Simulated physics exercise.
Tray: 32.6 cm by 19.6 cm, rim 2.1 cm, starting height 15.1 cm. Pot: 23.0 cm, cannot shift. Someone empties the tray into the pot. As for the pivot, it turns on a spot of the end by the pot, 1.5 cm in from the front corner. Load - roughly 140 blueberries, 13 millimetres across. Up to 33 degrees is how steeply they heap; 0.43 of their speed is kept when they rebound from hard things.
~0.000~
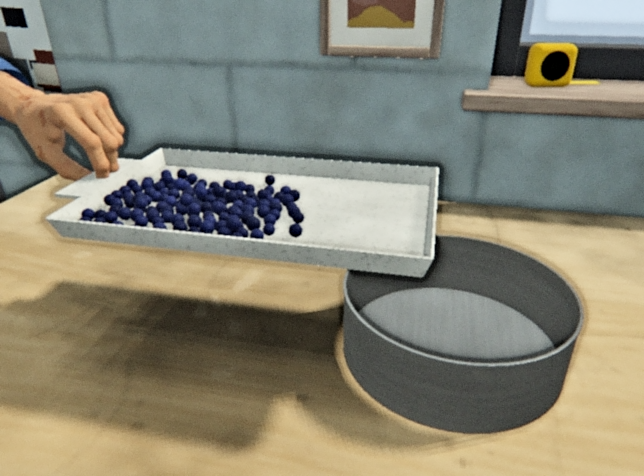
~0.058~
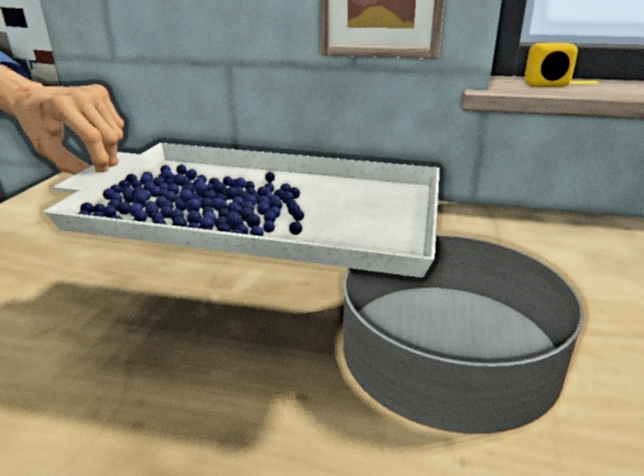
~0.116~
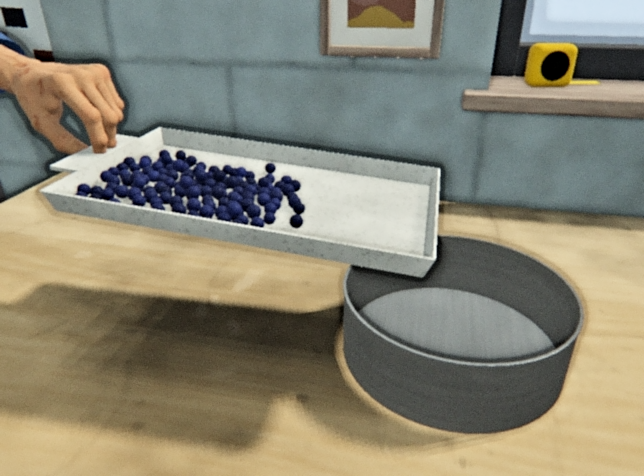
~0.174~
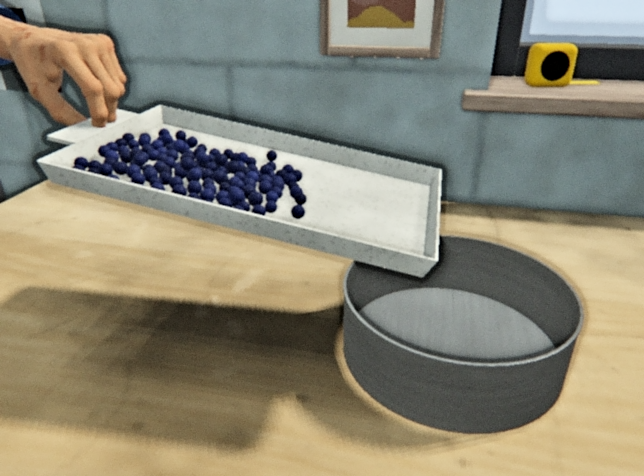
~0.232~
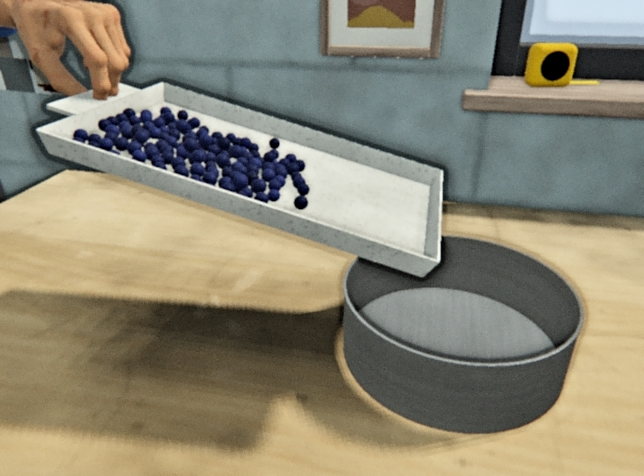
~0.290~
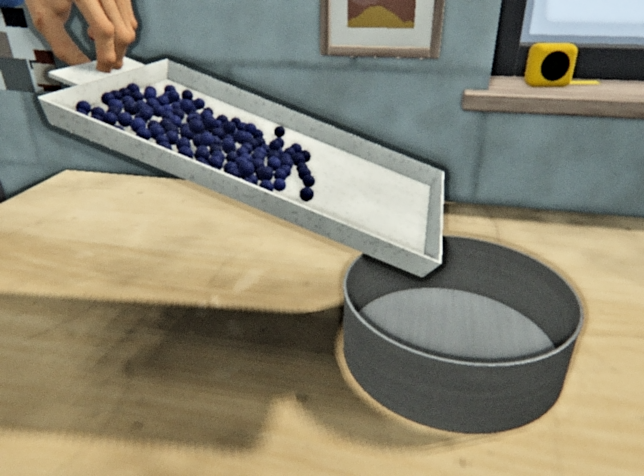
At the start, a hand holds the left end of a nearly level white tray of dark blueberries, its right end over a round gray pot. The hand then raises the left end steadily, so the tray slopes down more steeply toward the pot, while the berries stay clustered in place.
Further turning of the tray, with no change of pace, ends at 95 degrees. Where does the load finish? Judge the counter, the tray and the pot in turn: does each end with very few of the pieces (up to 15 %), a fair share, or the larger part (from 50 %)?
Counter: Very few. Left on the tray: Very few. Pot: The larger part.
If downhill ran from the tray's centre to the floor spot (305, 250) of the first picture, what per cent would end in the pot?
I'd estimate about 0 %.
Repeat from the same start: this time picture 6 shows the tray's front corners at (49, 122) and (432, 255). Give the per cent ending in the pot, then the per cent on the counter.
That works out as pot 95 and counter 5.
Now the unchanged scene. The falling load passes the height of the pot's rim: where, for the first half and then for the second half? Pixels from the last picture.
First near (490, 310), then at (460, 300).
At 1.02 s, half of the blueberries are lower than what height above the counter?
The halfway mark sits at about 10 cm.
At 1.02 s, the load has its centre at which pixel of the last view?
Approximately (465, 285) in the final picture.
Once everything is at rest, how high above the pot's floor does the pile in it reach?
2.5 cm.
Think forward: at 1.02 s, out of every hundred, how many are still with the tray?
It works out to near 45 per cent of the load.
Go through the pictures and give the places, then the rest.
The first frame shows tray tilt 0 degrees, front corners at (57, 216) and (424, 254); middle of the pieces at (199, 207); pot at (458, 287).
The second frame shows tray tilt 1 degrees, front corners at (55, 209) and (425, 254); middle of the pieces at (198, 203).
The third frame shows tray tilt 5 degrees, front corners at (52, 189) and (427, 254), lowest corner right back; middle of the pieces at (198, 190).
The fourth frame shows tray tilt 9 degrees, front corners at (49, 160) and (429, 254), lowest corner right back; middle of the pieces at (199, 172).
The fifth frame shows tray tilt 14 degrees, front corners at (49, 130) and (431, 255), lowest corner right back; middle of the pieces at (201, 155).
The sixth frame shows tray tilt 19 degrees, front corners at (51, 98) and (433, 256), lowest corner right back; middle of the pieces at (205, 137); pot at (458, 287). Its pace works out near 85 degrees a second.
After 0.73 s, tilt 55 degrees; the tray holds 95 %, the pot 0 %.
After 1.02 s, tilt 79 degrees; the tray holds 45 %, the pot 45 %.
After 1.42 s, tilt 95 degrees; the tray holds 10 %, the pot 80 %.
By 2.2 s all is still; counter 5 %, tray 0 %, pot 95 %.
